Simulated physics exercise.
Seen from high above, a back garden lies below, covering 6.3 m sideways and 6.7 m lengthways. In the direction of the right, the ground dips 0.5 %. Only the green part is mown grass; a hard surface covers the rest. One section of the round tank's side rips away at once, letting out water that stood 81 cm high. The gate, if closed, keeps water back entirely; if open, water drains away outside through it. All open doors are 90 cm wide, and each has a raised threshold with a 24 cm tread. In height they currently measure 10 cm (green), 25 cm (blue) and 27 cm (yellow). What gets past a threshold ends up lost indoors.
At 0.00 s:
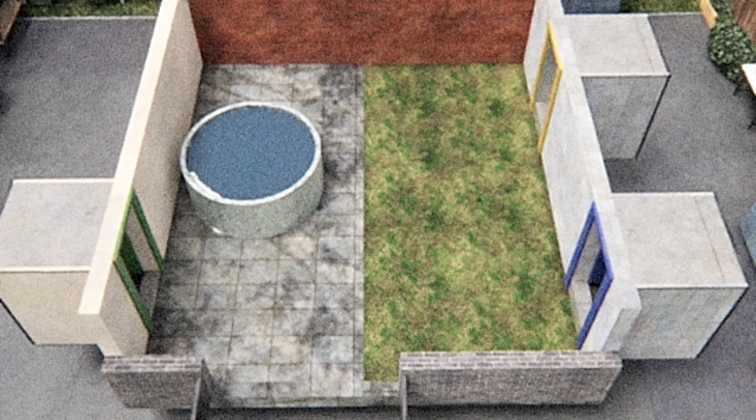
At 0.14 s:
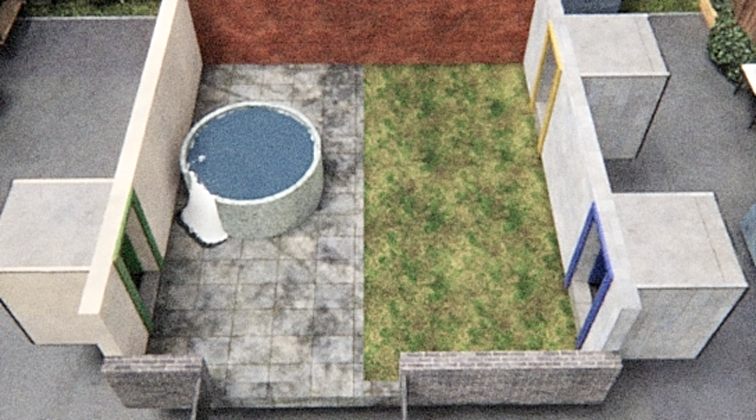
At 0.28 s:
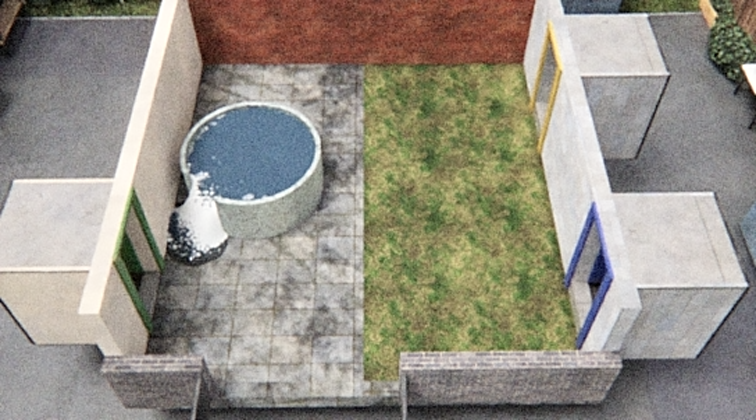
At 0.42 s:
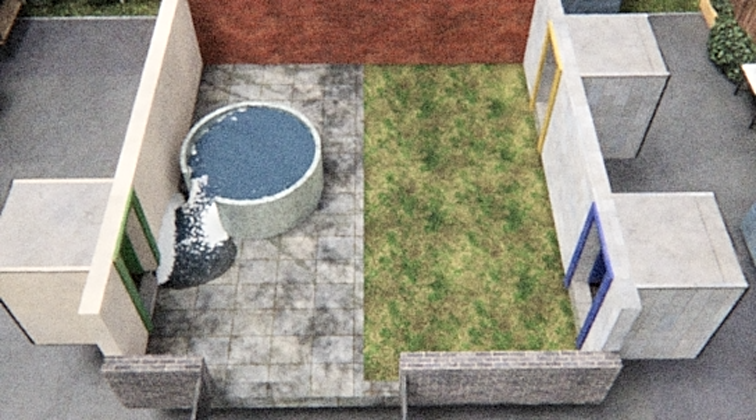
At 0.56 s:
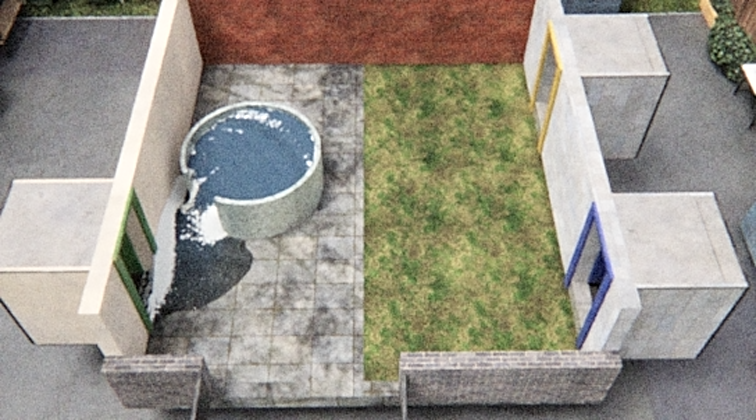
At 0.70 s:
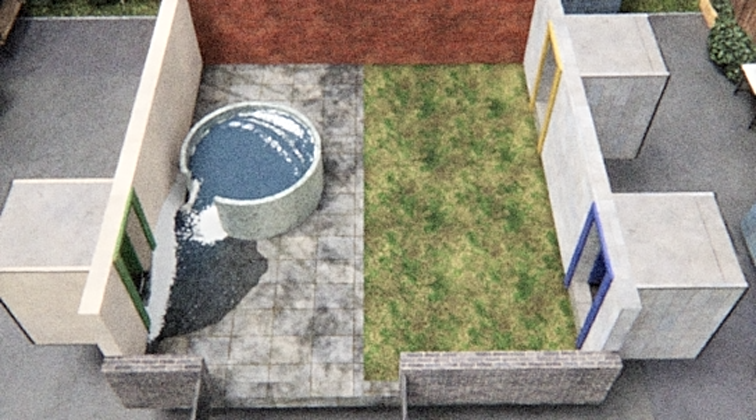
Water burst from the lower left side of a round tank in a walled yard, poured onto the paving beside the grass, and spread in a dark, widening pool to the green door.
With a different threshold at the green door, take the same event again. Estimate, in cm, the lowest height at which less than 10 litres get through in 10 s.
I would say 20 cm.
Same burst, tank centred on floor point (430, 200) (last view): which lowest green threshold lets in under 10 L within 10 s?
At least roughly 18 cm high.
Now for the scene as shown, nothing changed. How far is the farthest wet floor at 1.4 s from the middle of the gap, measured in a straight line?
Close to 3.2 metres, I'd say.
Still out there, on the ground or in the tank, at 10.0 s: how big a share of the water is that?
Close to 66 in a hundred.
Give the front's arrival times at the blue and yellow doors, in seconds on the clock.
Arrival: Blue 5.0 s, yellow not within the 10 s.
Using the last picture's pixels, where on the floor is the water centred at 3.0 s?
I'd put it close to (242, 222).
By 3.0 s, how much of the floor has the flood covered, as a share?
Approximately 30 %.
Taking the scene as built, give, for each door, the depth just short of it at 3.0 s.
Green door: 15 cm; blue door: 0 cm; yellow door: 0 cm.
After 1.4 s water covers 15 % of the floor, deepest (54 cm) near (171, 228); 20 cm at the green door, 33 litres in over its 10 cm threshold.
After 3.0 s water covers 30 % of the floor, deepest (38 cm) near (171, 228); 15 cm at the green door, 72 litres in over its 10 cm threshold.
After 10.0 s water covers 90 % of the floor, deepest (12 cm) near (171, 228); 5 cm at the green door, 87 litres in over its 10 cm threshold.
At the green door as built, the water arrived by 0.6 s and peaked near 45 cm at 0.7 s.
Run again over the same 10 s with other heights there, 23 litres in over 16.5 cm, 5 litres over 22.5 cm. The limit of 10 litres is kept from about 20 cm up.
